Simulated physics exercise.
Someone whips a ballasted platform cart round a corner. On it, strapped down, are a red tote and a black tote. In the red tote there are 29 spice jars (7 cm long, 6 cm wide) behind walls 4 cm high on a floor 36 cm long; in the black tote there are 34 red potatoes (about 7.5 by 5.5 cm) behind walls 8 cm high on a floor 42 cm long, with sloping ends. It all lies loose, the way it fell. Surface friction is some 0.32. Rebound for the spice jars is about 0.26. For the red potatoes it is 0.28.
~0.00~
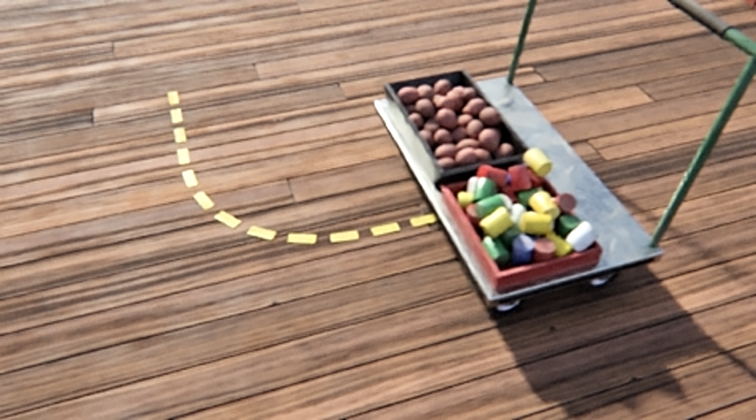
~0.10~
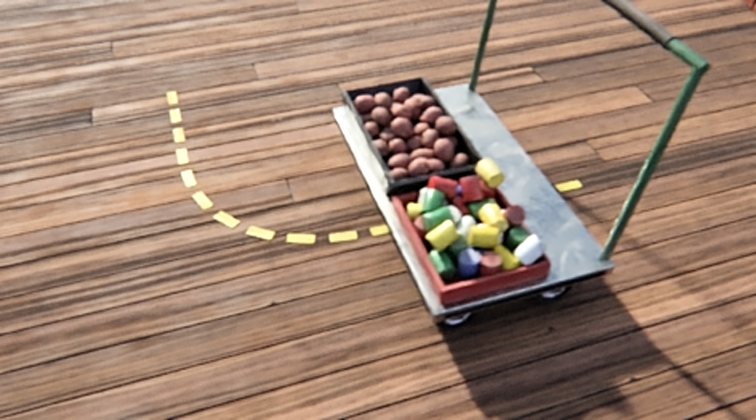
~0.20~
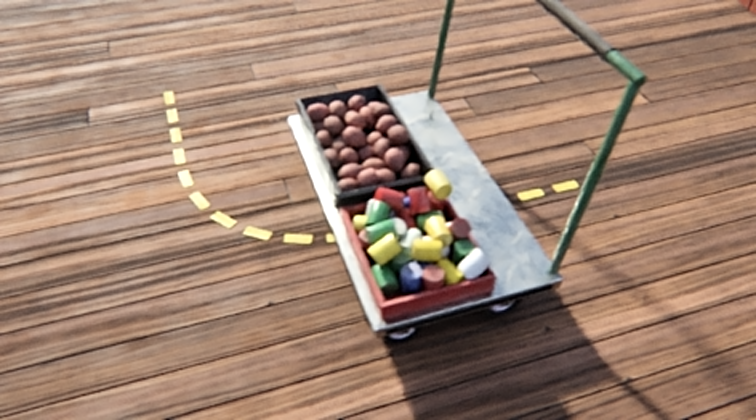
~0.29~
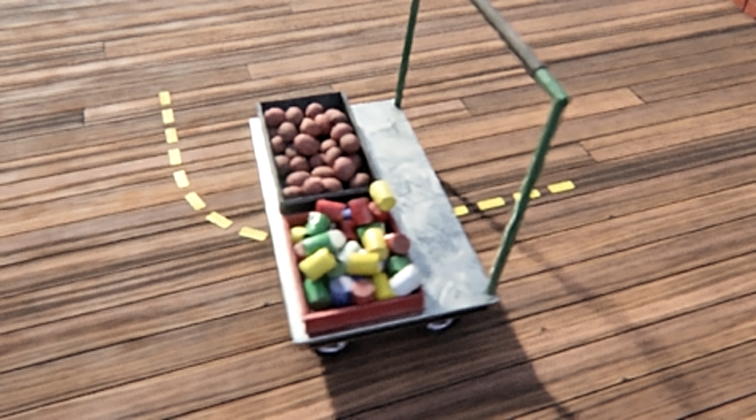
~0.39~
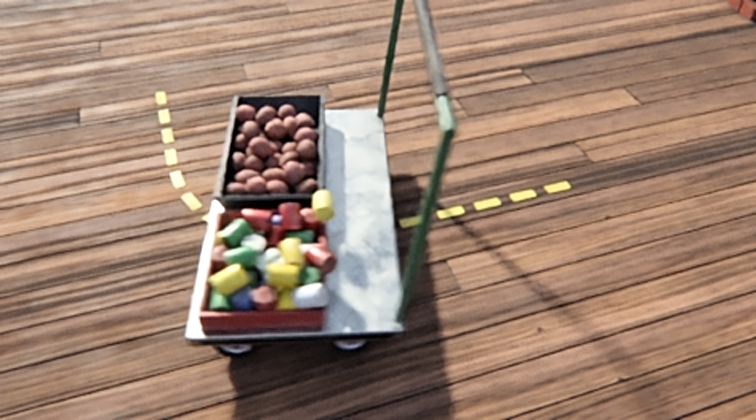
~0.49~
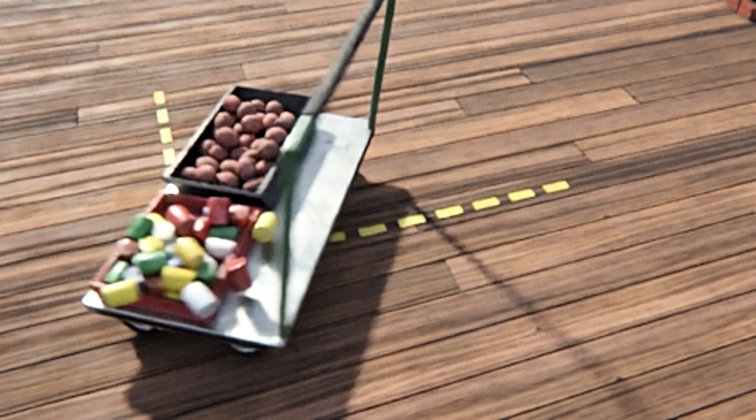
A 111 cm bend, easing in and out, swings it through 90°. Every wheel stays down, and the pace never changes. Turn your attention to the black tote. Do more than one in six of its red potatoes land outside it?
My guess is not even a sixth get out.
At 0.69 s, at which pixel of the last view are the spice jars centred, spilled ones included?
Roughly at (62, 187).
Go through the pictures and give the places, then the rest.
In the first picture (each is followed by its nearest rim corner in this view, unless another is named; the camera pans a little), black tote (by its farthest rim corner), (463, 69); red tote, (498, 273); 0° round, 0 cm rolled; none out.
Black tote, (423, 76); red tote, (442, 287); 0° round, 16 cm rolled, in the second picture.
Black tote, (379, 84); red tote, (382, 302); 0° round, 31 cm rolled, in the third picture.
Black tote, (342, 91); red tote, (304, 315); 4° round, 47 cm rolled, in the fourth picture.
Black tote, (322, 95); red tote, (198, 312); 16° round, 63 cm rolled, in the fifth picture.
Black tote, (315, 97); red tote, (96, 282); 33° round, 78 cm rolled; 3 out, the lowest jar at (266, 227), in the sixth picture.
After 0.55 s, red tote 24 in, 5 out and black tote 34 in, 0 out.
After 0.69 s, red tote 23 in, 6 out and black tote 34 in, 0 out.
After 0.90 s, red tote 20 in, 9 out and black tote 34 in, 0 out.
When it is over (at 1.35 s), red tote 20 in, 9 out and black tote 34 in, 0 out. Asked share, 0 of 34, 0 per cent.
